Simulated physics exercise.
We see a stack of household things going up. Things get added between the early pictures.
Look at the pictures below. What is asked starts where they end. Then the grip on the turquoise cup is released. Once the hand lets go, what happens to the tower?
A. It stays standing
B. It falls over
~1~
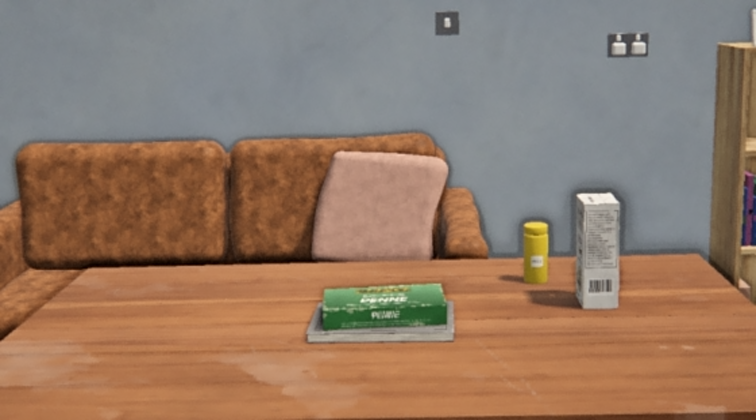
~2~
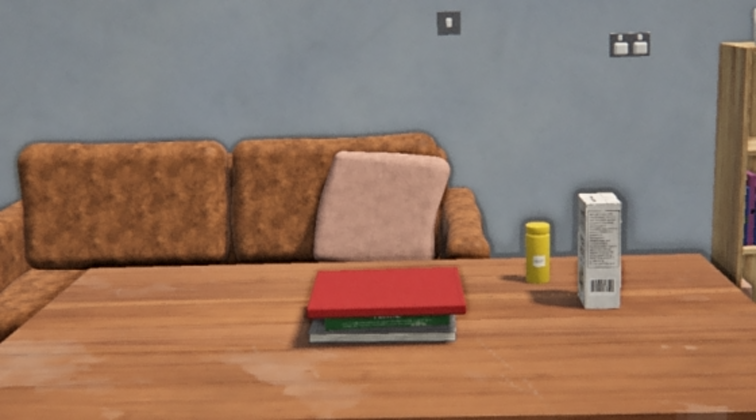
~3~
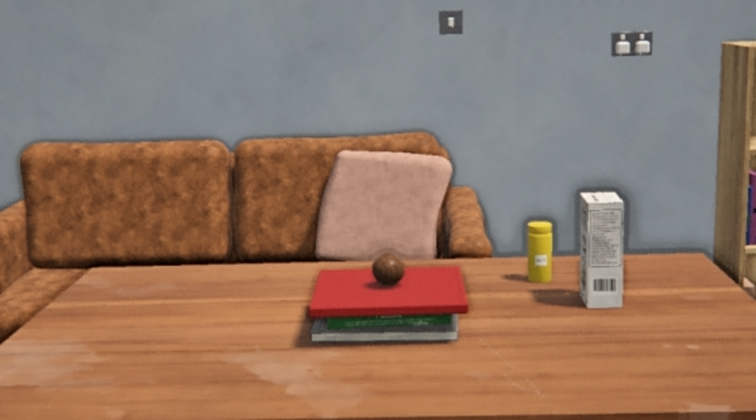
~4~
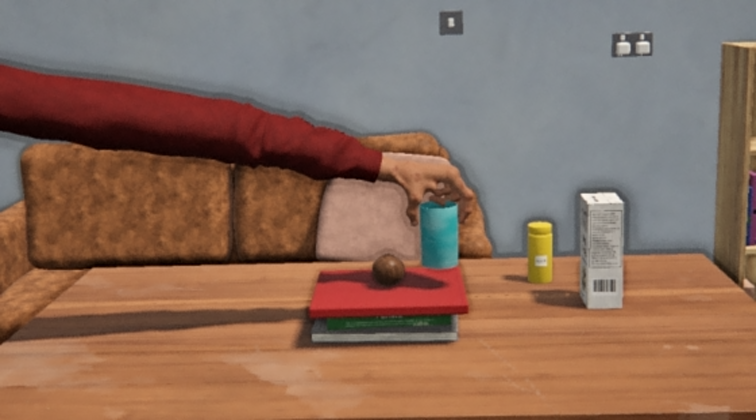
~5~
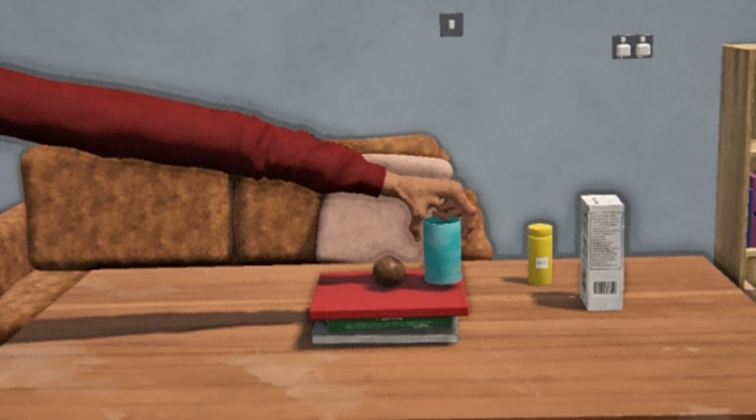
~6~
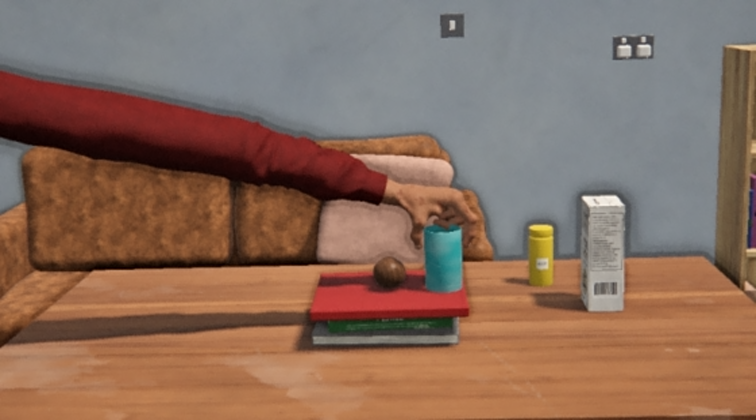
A.
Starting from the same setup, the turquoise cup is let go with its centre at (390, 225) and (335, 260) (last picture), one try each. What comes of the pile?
With the first placement the pile tips over, with the second it remains stable.
Then, 0.20 s later than the last frame, all is still.
Then, 0.60 s later than the last frame, turquoise cup resting near (443, 259).
When it is over, all 7 as before. End places, in pixels of the last picture, turquoise cup near (443, 259). The pile stays up.
